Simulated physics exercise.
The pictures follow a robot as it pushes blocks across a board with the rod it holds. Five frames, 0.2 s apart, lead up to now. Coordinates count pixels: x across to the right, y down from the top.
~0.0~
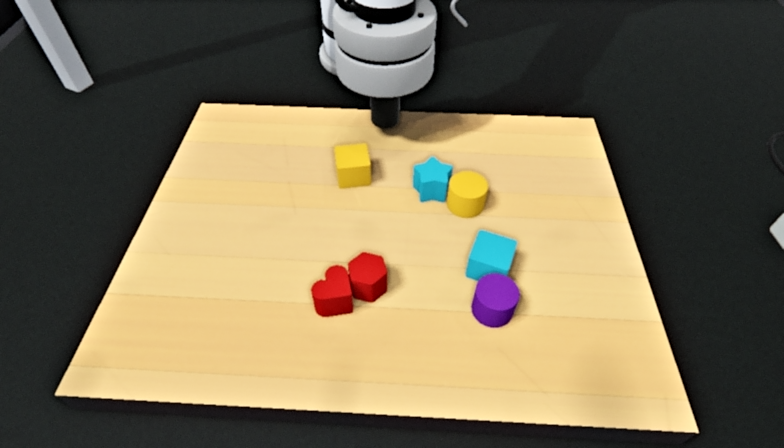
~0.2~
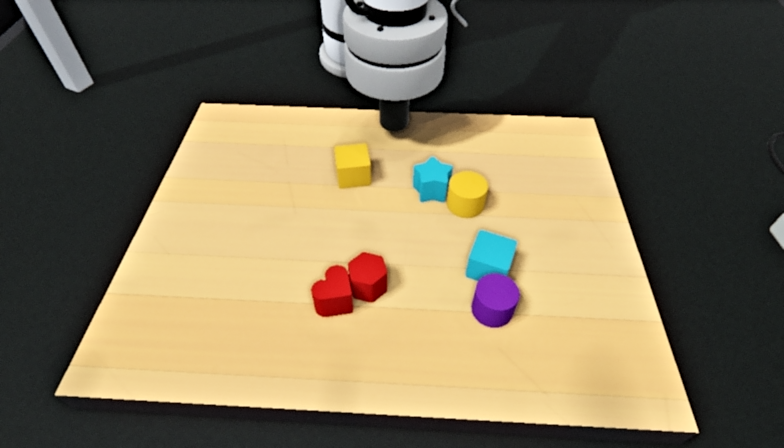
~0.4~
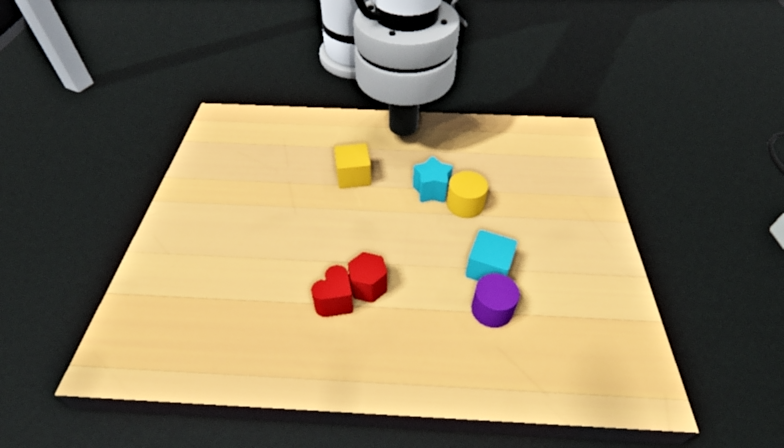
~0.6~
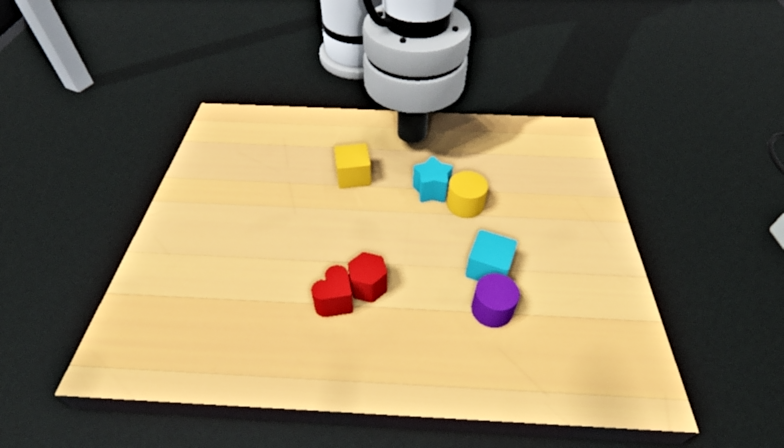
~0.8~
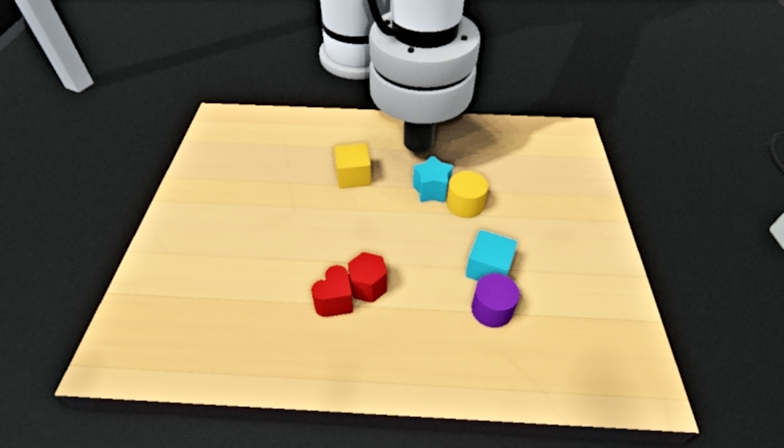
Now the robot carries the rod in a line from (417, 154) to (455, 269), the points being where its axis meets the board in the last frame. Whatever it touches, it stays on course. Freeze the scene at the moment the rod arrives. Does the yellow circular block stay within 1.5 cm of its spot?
No - that is not the case.
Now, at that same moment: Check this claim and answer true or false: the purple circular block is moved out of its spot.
This is true.
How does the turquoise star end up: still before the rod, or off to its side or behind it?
Before the rod.
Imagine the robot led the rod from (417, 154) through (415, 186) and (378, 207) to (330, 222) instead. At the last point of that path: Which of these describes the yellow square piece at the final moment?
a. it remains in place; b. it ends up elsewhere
My answer is option a.
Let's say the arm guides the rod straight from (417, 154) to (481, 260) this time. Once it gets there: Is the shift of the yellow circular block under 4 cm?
Going by the path, no.
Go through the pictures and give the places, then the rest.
The first picture shows rod tip (385, 121); block tops, turquoise star (434, 170); yellow circular block (469, 184); turquoise square piece (494, 249); purple circular block (498, 291).
The second picture shows rod (394, 124); blocks unchanged.
The third picture shows rod (403, 128); blocks unchanged.
The fourth picture shows rod (412, 135); blocks unchanged.
The fifth picture shows rod (418, 144); turquoise star (434, 170); yellow circular block (469, 184); turquoise square piece (494, 249); purple circular block (498, 291).
On the path given first. One third of the way, rod (429, 178); turquoise star (441, 189), turned 20° clockwise; yellow circular block (481, 196).
Two thirds of the way, rod (442, 216); turquoise star (454, 231), turned 20° clockwise; yellow circular block (486, 201).
At the end, rod (456, 260); turquoise star (467, 279), turned 25° clockwise; yellow circular block (486, 201); turquoise square piece (509, 258), turned 15° anticlockwise; purple circular block (504, 302).
